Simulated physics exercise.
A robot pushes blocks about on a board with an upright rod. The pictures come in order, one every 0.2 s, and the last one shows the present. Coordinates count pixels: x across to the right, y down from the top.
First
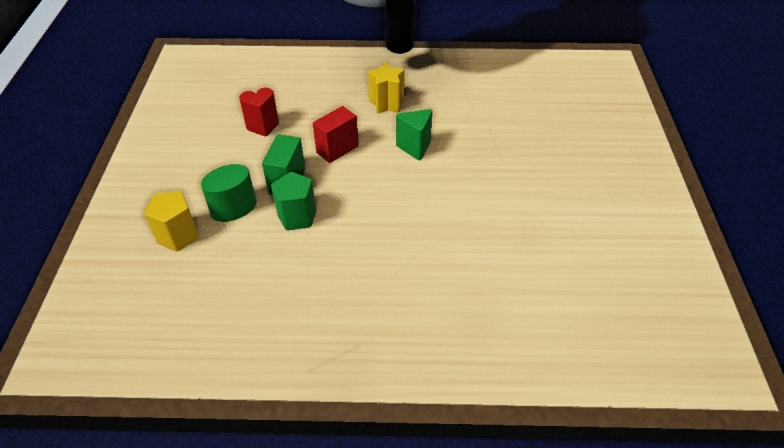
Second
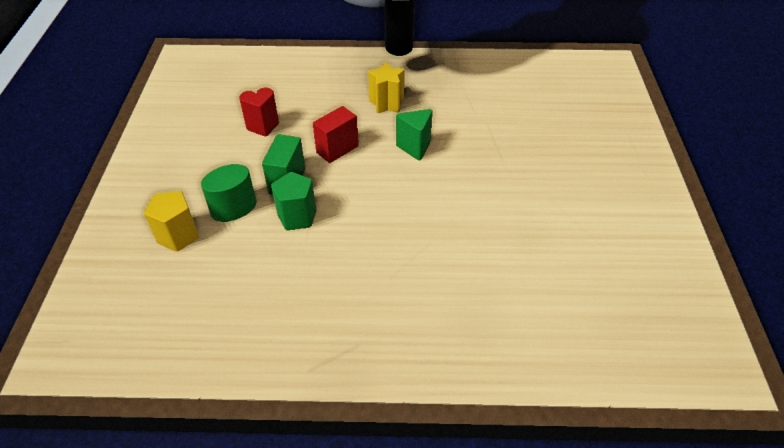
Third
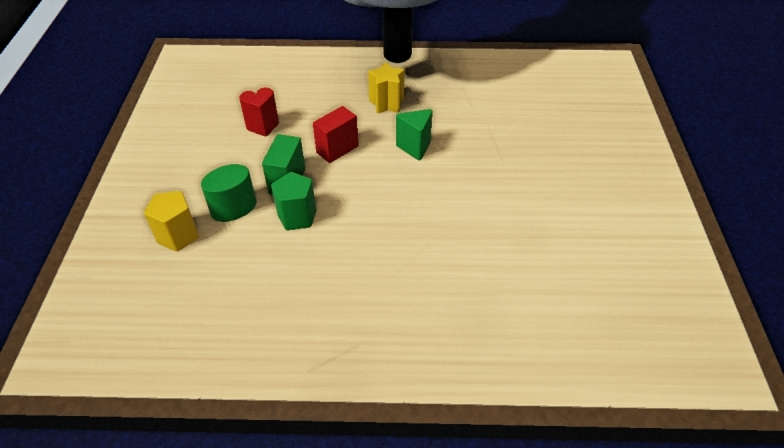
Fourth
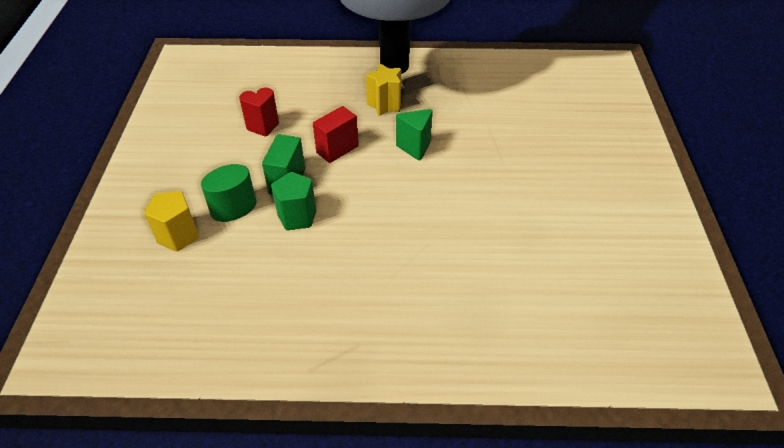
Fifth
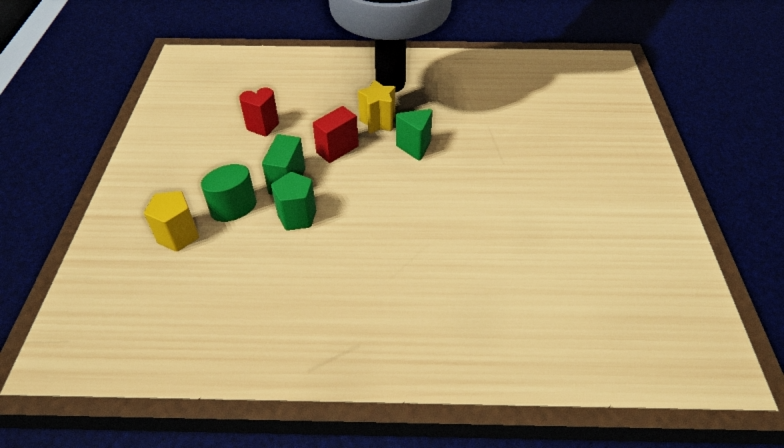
On a wooden board, a robot's black rod moves forward and nudges a yellow star-shaped block.
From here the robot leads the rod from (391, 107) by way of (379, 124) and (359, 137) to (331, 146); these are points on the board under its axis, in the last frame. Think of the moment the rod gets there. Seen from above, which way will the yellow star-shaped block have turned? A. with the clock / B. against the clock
Choice B: Against the clock.
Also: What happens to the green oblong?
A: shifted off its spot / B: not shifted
Answer: A.
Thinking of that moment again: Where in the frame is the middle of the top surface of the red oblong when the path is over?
In the picture, that point is around (303, 138).
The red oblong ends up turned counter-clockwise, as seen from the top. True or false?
This is false.
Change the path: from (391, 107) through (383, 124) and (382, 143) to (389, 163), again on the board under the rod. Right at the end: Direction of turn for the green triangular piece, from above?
From overhead, anticlockwise.
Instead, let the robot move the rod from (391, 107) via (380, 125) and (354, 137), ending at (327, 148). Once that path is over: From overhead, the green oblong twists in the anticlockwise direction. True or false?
That claim is true.
What follows on the original path. Halfway along, rod (369, 110); red oblong (321, 128); yellow star-shaped block (356, 118).
At the end, rod (329, 125); green oblong (268, 154), turned 20° anticlockwise; red oblong (303, 138), turned 40° clockwise; yellow star-shaped block (341, 133), turned 55° anticlockwise; green triangular piece not moved.
